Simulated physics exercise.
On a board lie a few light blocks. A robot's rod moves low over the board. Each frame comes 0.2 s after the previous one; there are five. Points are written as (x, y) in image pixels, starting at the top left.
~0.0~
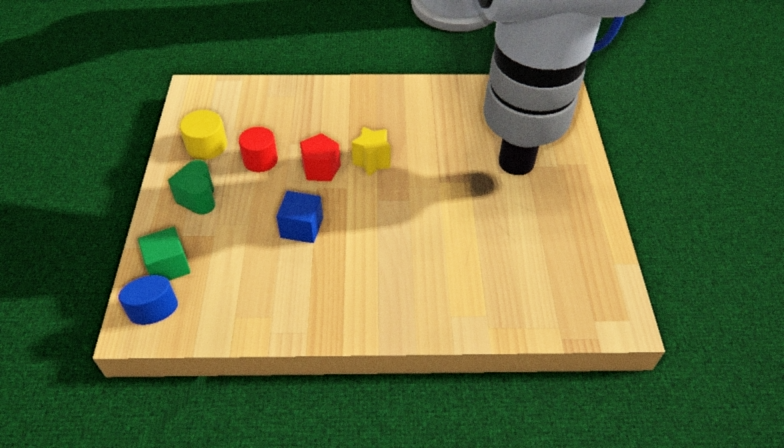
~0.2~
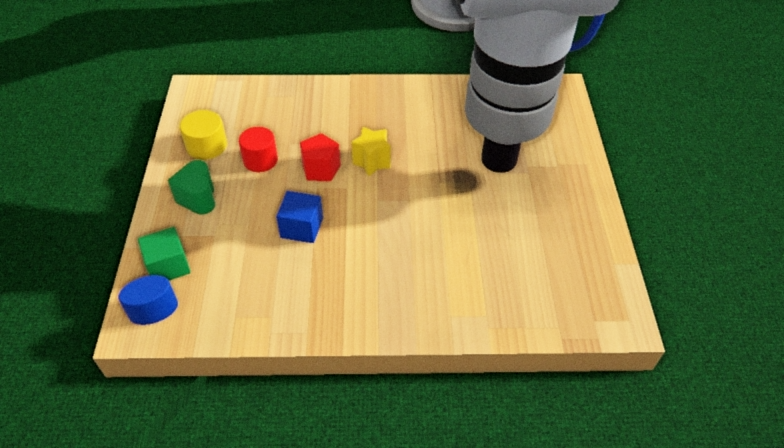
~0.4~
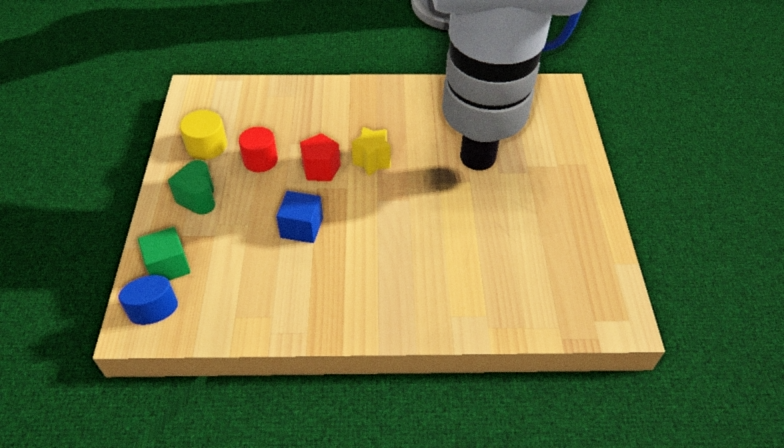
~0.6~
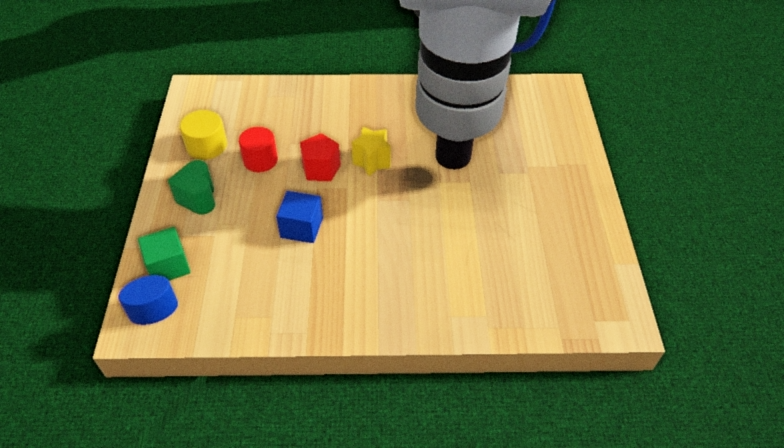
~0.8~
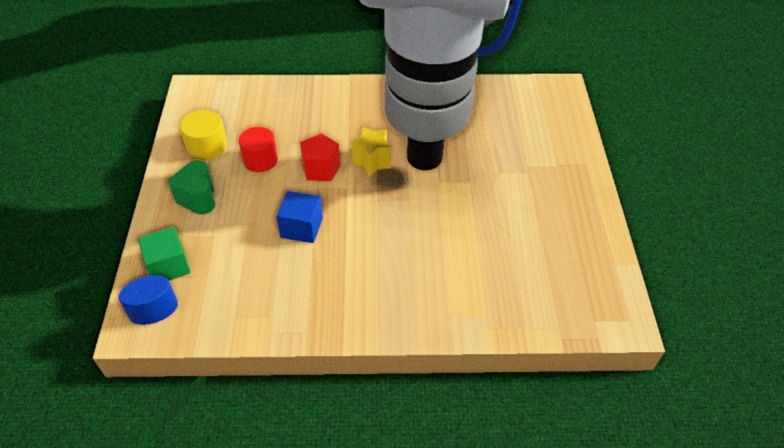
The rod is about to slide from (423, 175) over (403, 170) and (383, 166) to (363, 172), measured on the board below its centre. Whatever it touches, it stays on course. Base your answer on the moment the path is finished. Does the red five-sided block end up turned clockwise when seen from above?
No, that is not what happens.
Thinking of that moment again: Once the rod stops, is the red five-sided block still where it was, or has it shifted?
The answer is that it is displaced.
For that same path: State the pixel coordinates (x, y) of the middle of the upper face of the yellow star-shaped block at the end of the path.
Put as a pixel place, it's (341, 132).
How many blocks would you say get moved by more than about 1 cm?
Displaced: Two.
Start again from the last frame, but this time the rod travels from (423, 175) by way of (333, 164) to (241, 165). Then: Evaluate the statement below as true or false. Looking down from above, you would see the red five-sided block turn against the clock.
It is true.
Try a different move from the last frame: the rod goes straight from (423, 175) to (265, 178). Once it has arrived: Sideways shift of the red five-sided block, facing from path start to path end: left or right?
Shifted right.
The first path, step by step. Halfway along, rod (393, 151); yellow star-shaped block (358, 135).
At the end, rod (363, 156); blue square piece unmoved; red five-sided block (305, 146), turned 30° anticlockwise; yellow star-shaped block (341, 132), turned 50° clockwise.
